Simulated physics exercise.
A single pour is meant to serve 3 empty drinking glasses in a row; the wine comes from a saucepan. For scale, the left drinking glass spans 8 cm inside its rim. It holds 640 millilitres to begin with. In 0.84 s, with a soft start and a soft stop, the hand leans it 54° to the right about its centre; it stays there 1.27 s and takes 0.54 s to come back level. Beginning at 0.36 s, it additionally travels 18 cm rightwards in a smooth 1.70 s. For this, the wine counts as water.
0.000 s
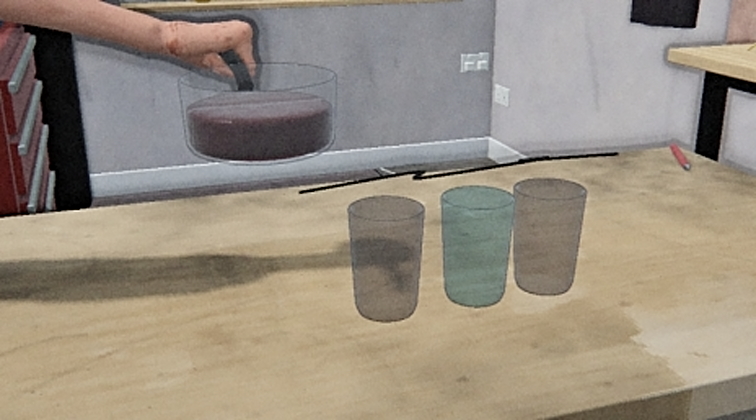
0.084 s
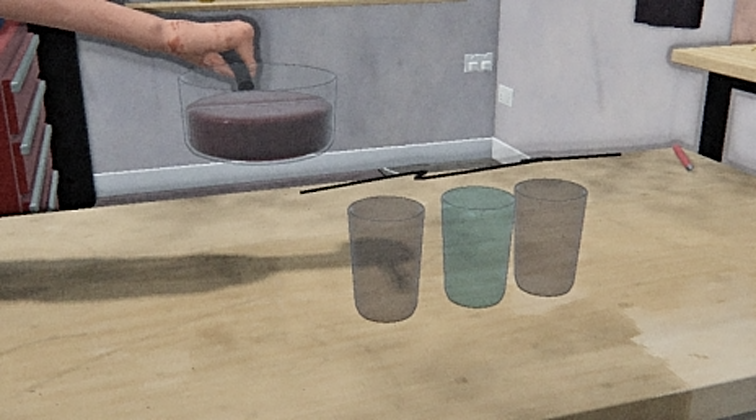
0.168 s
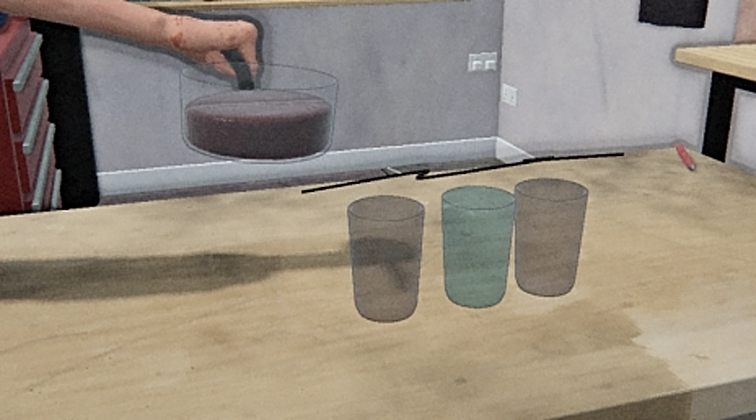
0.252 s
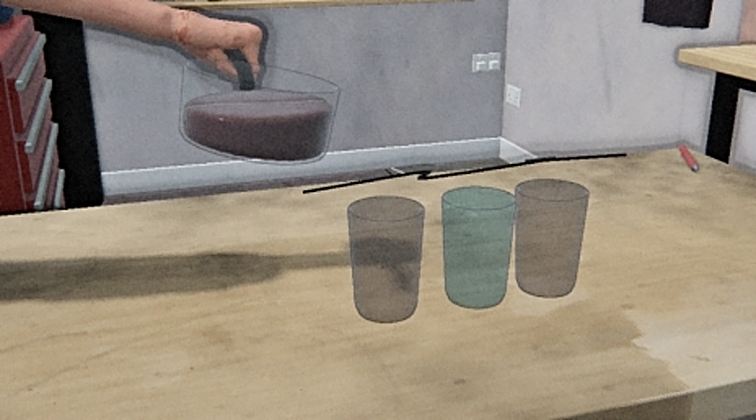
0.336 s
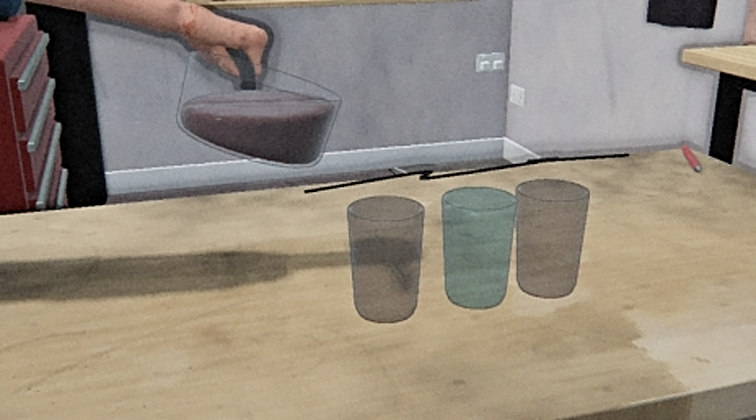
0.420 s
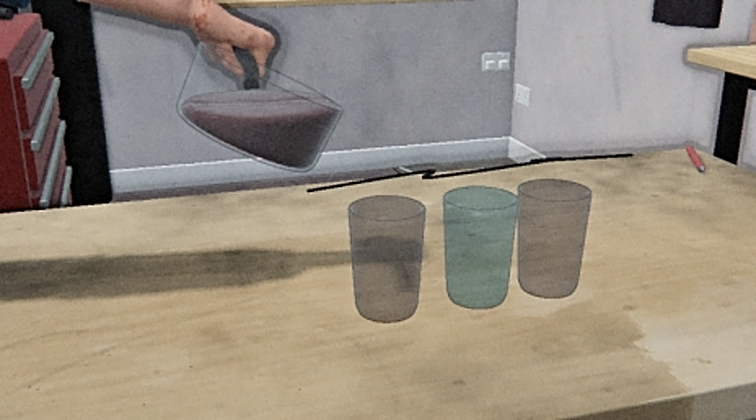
The clip opens with a hand holding a clear pan of dark reddish wine level above a wooden table, to the left of three empty glasses, the middle one greenish. The hand then leans the pan steadily to the right, its right side dipping lower while the wine stays inside and the glasses stay still.
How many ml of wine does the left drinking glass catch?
Roughly 110 ml.
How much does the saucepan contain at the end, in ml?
It holds about 160 ml at the end.
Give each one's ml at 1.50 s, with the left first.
The left vessel holds about 110 ml, the middle about 70 ml and the right about 0 ml.
By 1.04 s the tilt is 54° and from the left they hold 110 ml, 0 ml, 0 ml, the saucepan 285 ml, and 140 ml is on the table top.
By 1.50 s the tilt is 54° and from the left they hold 110 ml, 65 ml, 0 ml, the saucepan 200 ml, and 245 ml is on the table top.
By 1.97 s the tilt is 54° and from the left they hold 110 ml, 105 ml, 0 ml, the saucepan 170 ml, and 245 ml is on the table top.
By 2.49 s the tilt is 11° and from the left they hold 110 ml, 120 ml, 0 ml, the saucepan 165 ml, and 245 ml is on the table top.
At rest from the left they hold 110 ml, 120 ml, 0 ml, the saucepan 165 ml, and 245 ml is on the table top.
